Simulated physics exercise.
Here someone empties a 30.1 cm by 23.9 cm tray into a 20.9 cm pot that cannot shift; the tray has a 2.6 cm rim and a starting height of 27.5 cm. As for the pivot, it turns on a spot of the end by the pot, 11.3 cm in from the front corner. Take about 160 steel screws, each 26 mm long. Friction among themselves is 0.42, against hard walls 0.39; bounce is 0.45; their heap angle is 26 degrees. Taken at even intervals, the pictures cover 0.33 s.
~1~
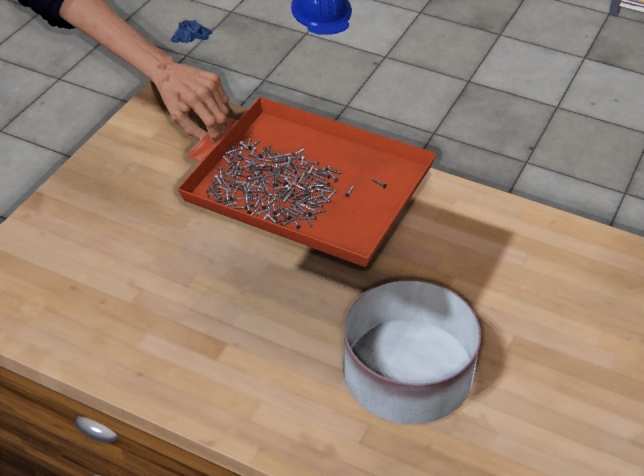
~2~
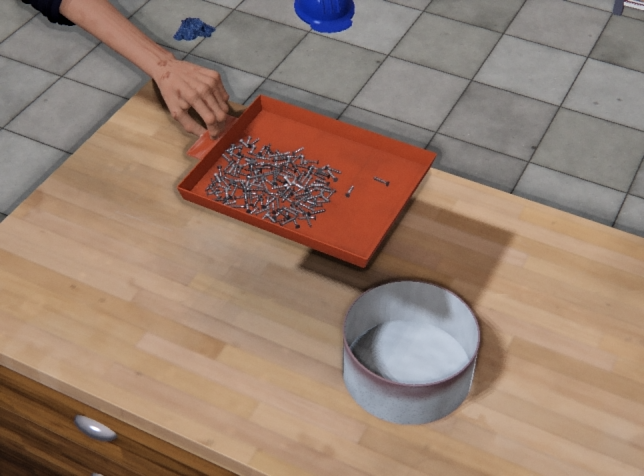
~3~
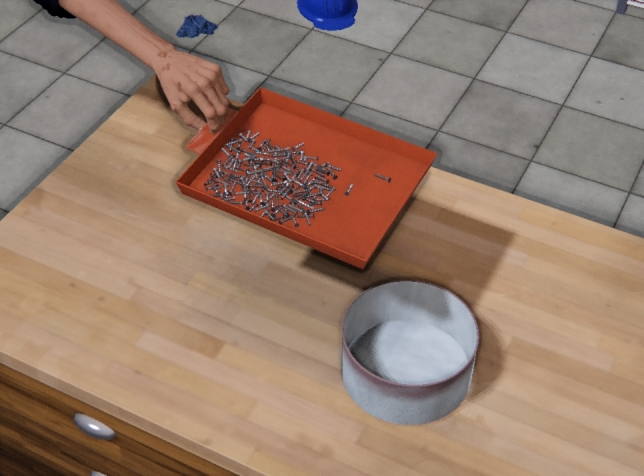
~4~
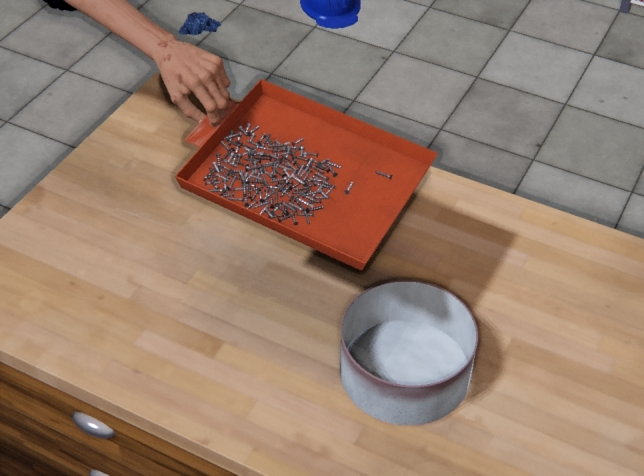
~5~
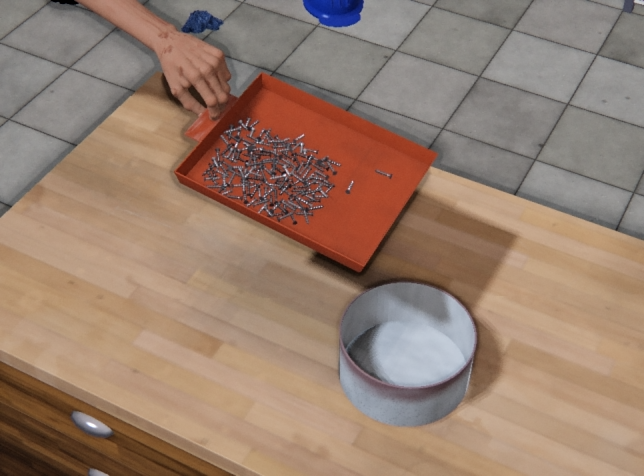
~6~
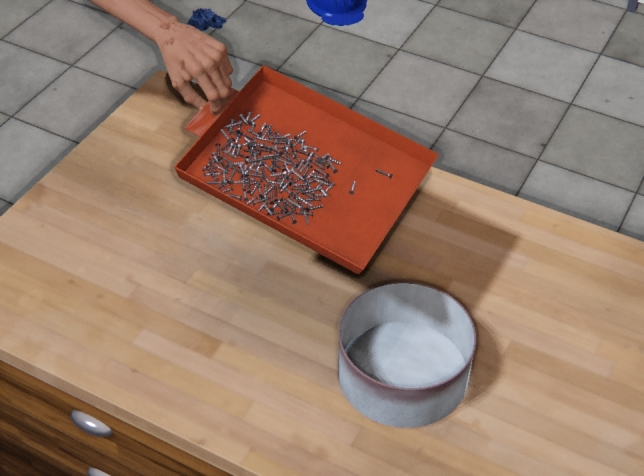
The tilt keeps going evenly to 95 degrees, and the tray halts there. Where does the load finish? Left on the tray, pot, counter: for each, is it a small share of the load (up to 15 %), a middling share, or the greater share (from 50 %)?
Tray: A small share, pot: The greater share, counter: A small share.
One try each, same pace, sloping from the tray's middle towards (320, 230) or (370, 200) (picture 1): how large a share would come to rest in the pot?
55 and 75 %.
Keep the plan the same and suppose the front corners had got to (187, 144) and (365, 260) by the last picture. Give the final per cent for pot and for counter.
Split: Pot = 85, counter = 15.
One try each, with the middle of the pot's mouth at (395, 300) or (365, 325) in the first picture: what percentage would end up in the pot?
Estimates: 60 % and 100 %, in that order.
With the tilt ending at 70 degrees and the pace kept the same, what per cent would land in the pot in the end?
It would be near 30 per cent.
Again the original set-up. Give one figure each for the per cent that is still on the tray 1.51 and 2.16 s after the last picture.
The figures go 95 and then 5.
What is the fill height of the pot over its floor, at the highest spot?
About 2.5 centimetres.
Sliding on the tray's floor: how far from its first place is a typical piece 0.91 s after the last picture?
It has moved some 16 cm from its start.
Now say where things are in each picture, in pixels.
Tray tilt 0 degrees, front corners at (183, 188) and (366, 254); middle of the pieces at (272, 185); pot at (412, 330), in the first frame.
Tray tilt 1 degrees, front corners at (182, 186) and (365, 255); middle of the pieces at (272, 184), in the second frame.
Tray tilt 3 degrees, front corners at (181, 181) and (364, 257), lowest corner right front; middle of the pieces at (271, 181), in the third frame.
Tray tilt 6 degrees, front corners at (181, 175) and (363, 259), lowest corner right front; middle of the pieces at (271, 176), in the fourth frame.
Tray tilt 9 degrees, front corners at (180, 171) and (362, 261), lowest corner right front; middle of the pieces at (270, 173), in the fifth frame.
Tray tilt 12 degrees, front corners at (180, 166) and (361, 264), lowest corner right front; middle of the pieces at (270, 170); pot at (407, 333), in the sixth frame.
Then, 0.91 s after the last picture, tilt 50 degrees; the tray holds 95 %, the pot 0 %.
Then, 1.51 s after the last picture, tilt 76 degrees; the tray holds 95 %, the pot 5 %.
Then, 2.16 s after the last picture, tilt 95 degrees; the tray holds 5 %, the pot 90 %.
In the end, tray 0 %, pot 95 %, counter 5 %.
